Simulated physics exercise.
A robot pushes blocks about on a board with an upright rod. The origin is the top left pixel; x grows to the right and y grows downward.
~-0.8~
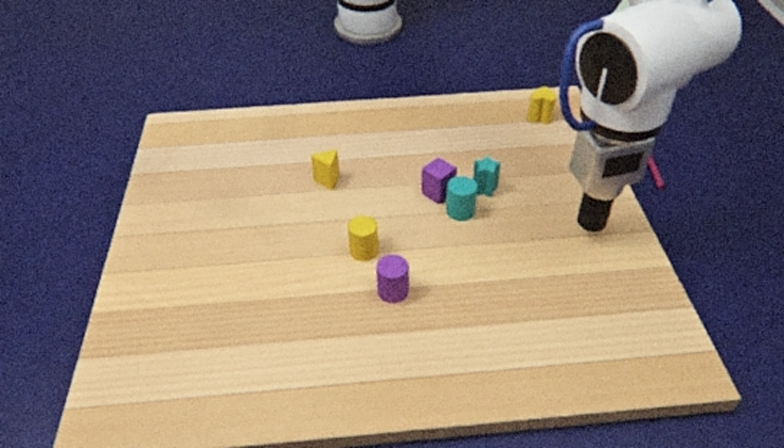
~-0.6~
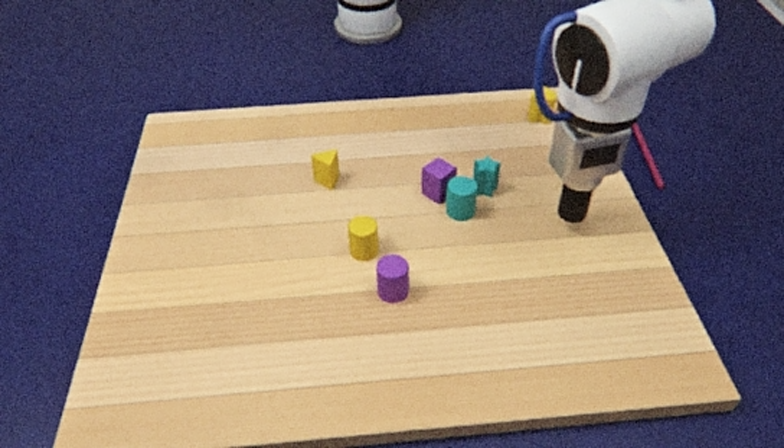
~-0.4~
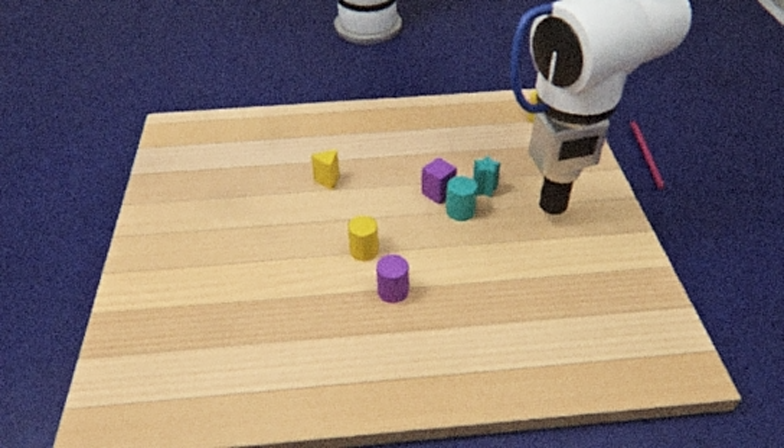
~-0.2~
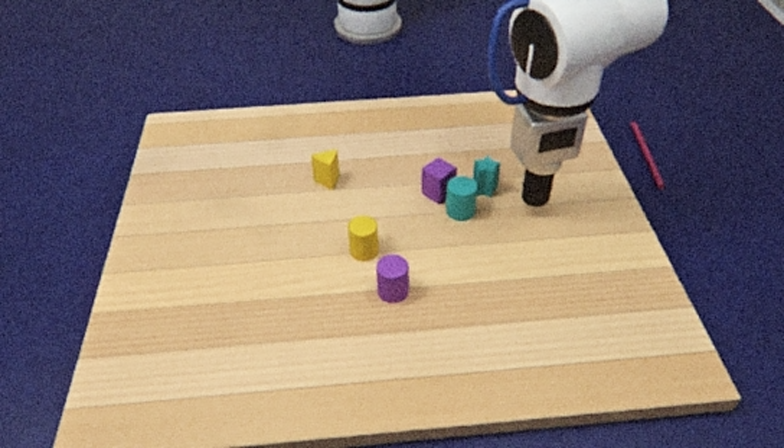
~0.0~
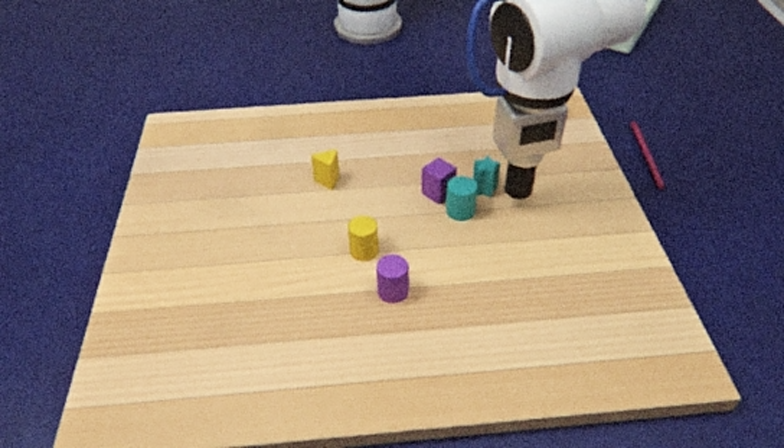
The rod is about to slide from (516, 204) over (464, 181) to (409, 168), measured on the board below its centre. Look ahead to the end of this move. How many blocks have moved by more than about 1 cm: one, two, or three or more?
1.
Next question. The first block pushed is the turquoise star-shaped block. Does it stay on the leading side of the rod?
I believe the turquoise star-shaped block keeps its place ahead of the rod.
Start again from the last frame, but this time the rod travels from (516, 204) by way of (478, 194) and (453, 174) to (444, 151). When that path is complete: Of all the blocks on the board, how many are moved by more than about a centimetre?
It should be one, as far as I can tell.
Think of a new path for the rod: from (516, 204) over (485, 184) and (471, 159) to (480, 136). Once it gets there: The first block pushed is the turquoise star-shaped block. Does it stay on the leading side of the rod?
The turquoise star-shaped block slips off.
What follows on the original path. One third of the way, rod at (483, 174); turquoise star-shaped block at (464, 154).
Two thirds of the way, rod at (446, 162); turquoise star-shaped block at (428, 141).
At the end, rod at (409, 155); purple square piece still; turquoise star-shaped block at (396, 131), turned 25° clockwise.
